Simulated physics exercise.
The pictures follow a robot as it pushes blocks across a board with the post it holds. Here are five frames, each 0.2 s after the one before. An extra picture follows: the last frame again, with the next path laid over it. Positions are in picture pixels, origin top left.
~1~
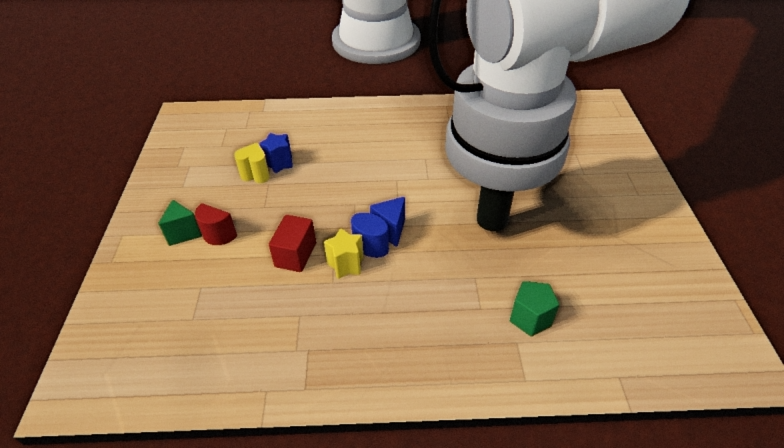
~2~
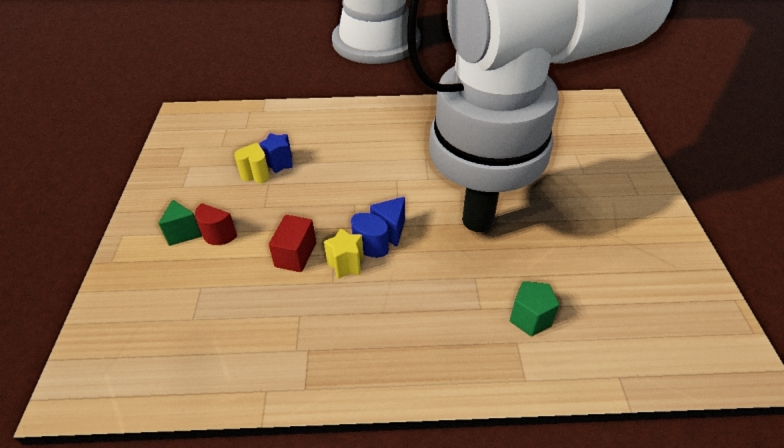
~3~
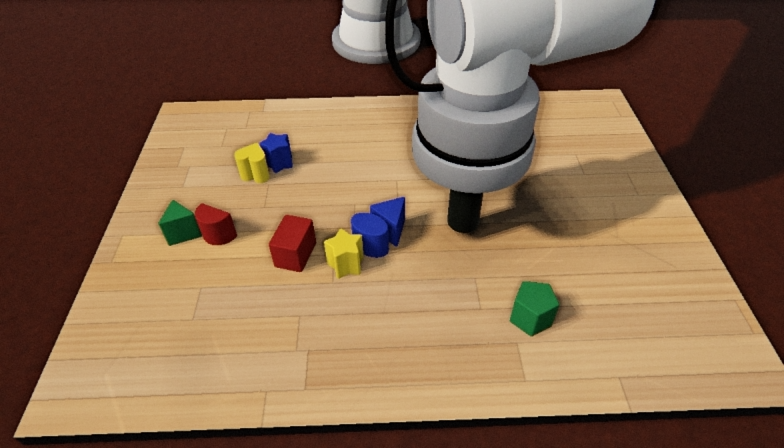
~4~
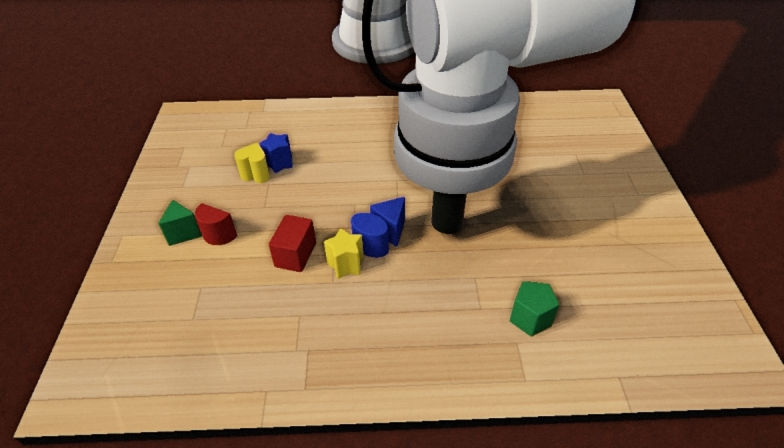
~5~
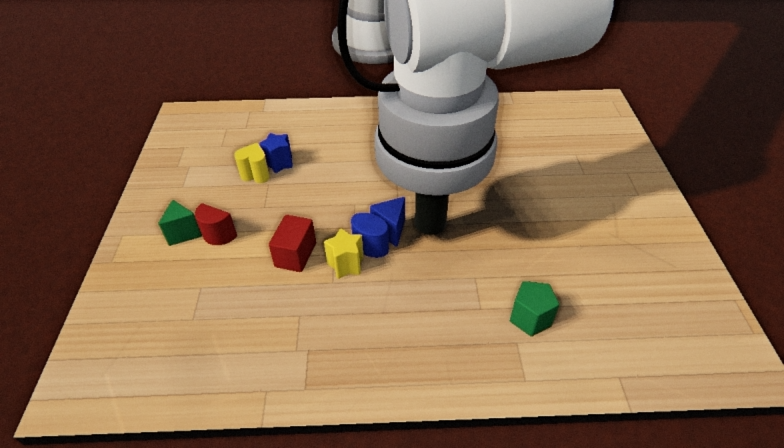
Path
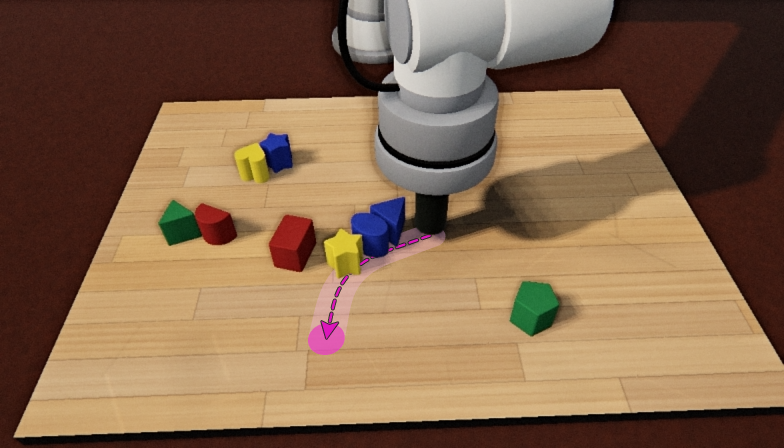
The clip opens on a wooden board scattered with red, green, blue and yellow blocks, with a robot arm holding a black post to the right of the blue triangular piece. The arm slides the post steadily left until it is close beside that piece, while all the blocks stay still.
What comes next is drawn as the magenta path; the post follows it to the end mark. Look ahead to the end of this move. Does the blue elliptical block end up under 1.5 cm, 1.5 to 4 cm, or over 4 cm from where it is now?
From 1.5 to 4 cm.
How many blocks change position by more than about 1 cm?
The count is three or more.
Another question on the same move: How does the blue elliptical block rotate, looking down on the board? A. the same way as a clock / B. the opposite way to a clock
My pick is A.
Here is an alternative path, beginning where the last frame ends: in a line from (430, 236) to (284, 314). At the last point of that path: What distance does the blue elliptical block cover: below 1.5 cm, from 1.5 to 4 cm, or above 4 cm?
It shifts 1.5 to 4 cm.
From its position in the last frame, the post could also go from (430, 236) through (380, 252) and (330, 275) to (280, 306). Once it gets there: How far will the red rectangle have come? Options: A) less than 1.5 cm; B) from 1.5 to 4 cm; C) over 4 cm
A - less than 1.5 cm.
The drawn path runs from (430, 236) over (380, 254) and (340, 287) to (326, 339).
The first path, step by step. One third of the way, post at (378, 243); yellow star-shaped block at (338, 246); blue elliptical block at (344, 223); blue triangular piece at (373, 207), turned 35° clockwise.
Two thirds of the way, post at (338, 277); yellow star-shaped block at (305, 263); blue elliptical block at (333, 223), turned 40° clockwise; blue triangular piece at (373, 207), turned 35° clockwise.
At the end, post at (324, 328); red rectangle not moved; yellow star-shaped block at (303, 266), turned 15° clockwise; blue elliptical block at (333, 223), turned 40° clockwise; blue triangular piece at (373, 207), turned 35° clockwise.
